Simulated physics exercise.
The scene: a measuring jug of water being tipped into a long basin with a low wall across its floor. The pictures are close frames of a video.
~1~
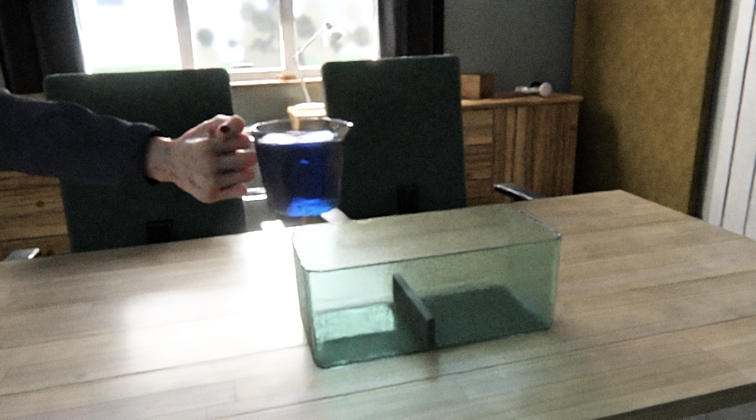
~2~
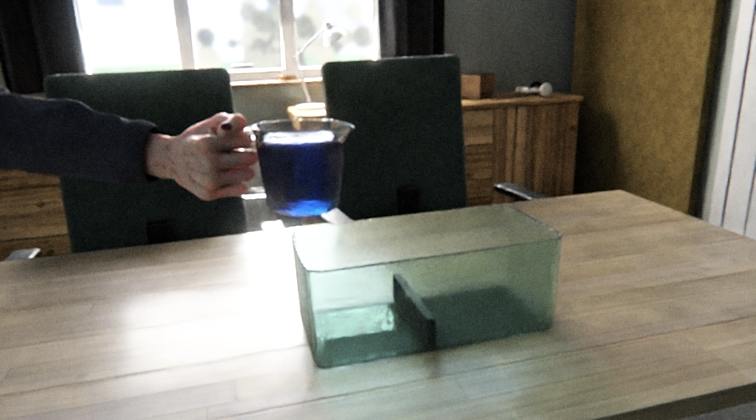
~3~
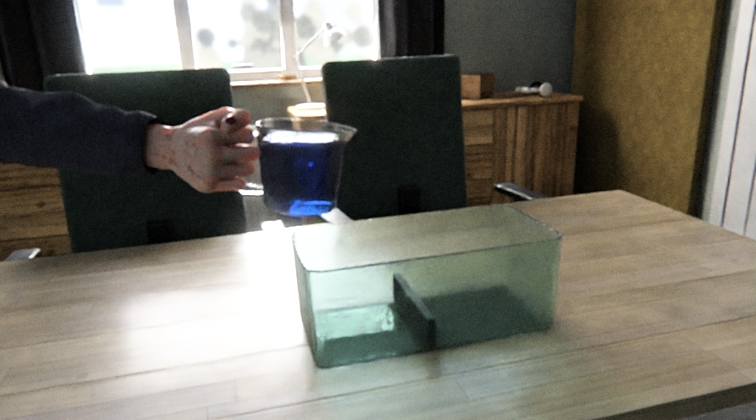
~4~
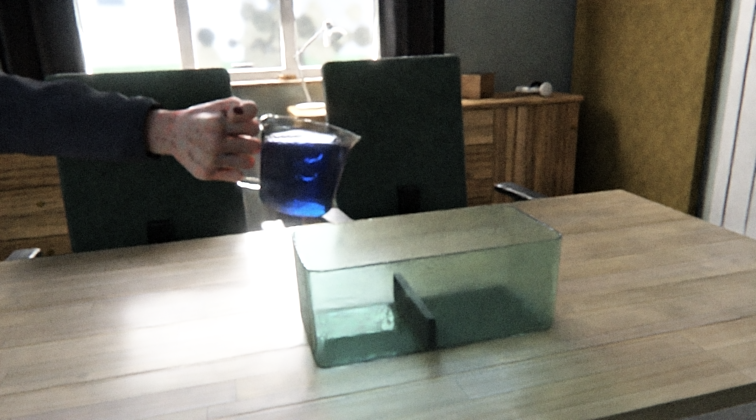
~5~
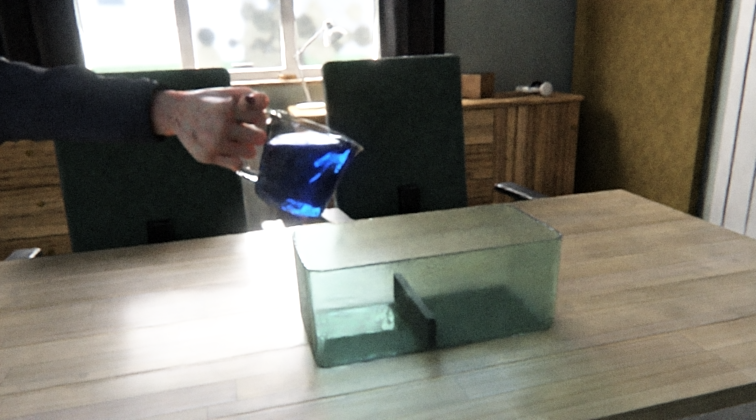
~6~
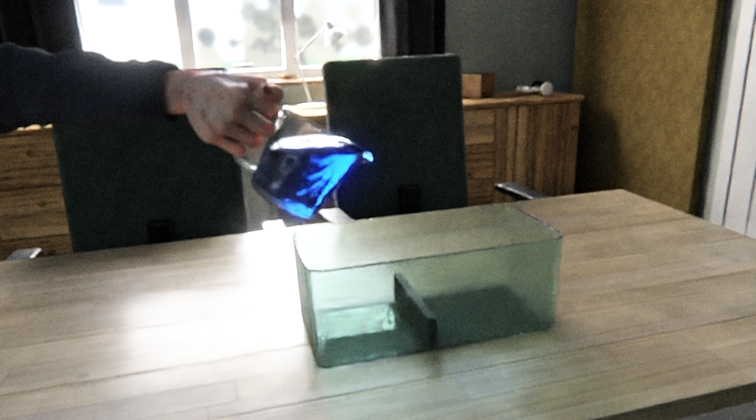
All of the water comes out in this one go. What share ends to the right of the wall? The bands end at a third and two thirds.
In the end less than a third is right of the wall.
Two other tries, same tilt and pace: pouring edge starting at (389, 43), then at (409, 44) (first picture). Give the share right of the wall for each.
In turn 90 and 90 in a hundred.
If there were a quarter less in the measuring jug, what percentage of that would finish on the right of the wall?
Some 5 per cent.
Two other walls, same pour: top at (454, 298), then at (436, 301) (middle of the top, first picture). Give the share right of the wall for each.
Roughly 15 per cent, and 15 per cent.
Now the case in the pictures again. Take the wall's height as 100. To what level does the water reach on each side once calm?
Left: 50 %. Right: 10 %.
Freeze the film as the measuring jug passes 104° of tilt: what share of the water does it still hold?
It comes to 35 per cent or so.
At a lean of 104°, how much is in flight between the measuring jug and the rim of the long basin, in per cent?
It comes to 20 per cent or so.
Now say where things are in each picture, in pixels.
In the first picture, it leans 0°; its right rim is at (352, 123); the water meets the walls at (257, 142) and (341, 135); the long basin's rim runs from (297, 251) to (534, 221); the wall's top is at (412, 295).
In the second picture, it leans 2°; its right rim is at (354, 125); the water meets the walls at (258, 141) and (341, 135).
In the third picture, it leans 6°; its right rim is at (357, 129); the water meets the walls at (261, 140) and (344, 137).
In the fourth picture, it leans 14°; its right rim is at (361, 136); the water meets the walls at (264, 140) and (349, 138).
In the fifth picture, it leans 24°; its right rim is at (364, 147); the water meets the walls at (266, 145) and (358, 140).
In the sixth picture, it leans 36°; its right rim is at (367, 160); the water meets the walls at (263, 157) and (362, 152); 2 per cent is over the edge.
A moment on, the measuring jug is tipped right over and 35 per cent is still to pour, 27 is left of the wall and 16 right of it.
Next, the measuring jug is tipped right over and 1 per cent is still to pour, 76 is left of the wall and 19 right of it.
Then the measuring jug is tipped right over and 0 per cent is still to pour, 75 is left of the wall and 23 right of it.
Later the measuring jug is tipped right over and 0 per cent is still to pour, 75 is left of the wall and 24 right of it.
At rest 75 per cent lies left of the wall, 24 right of it and 2 outside.
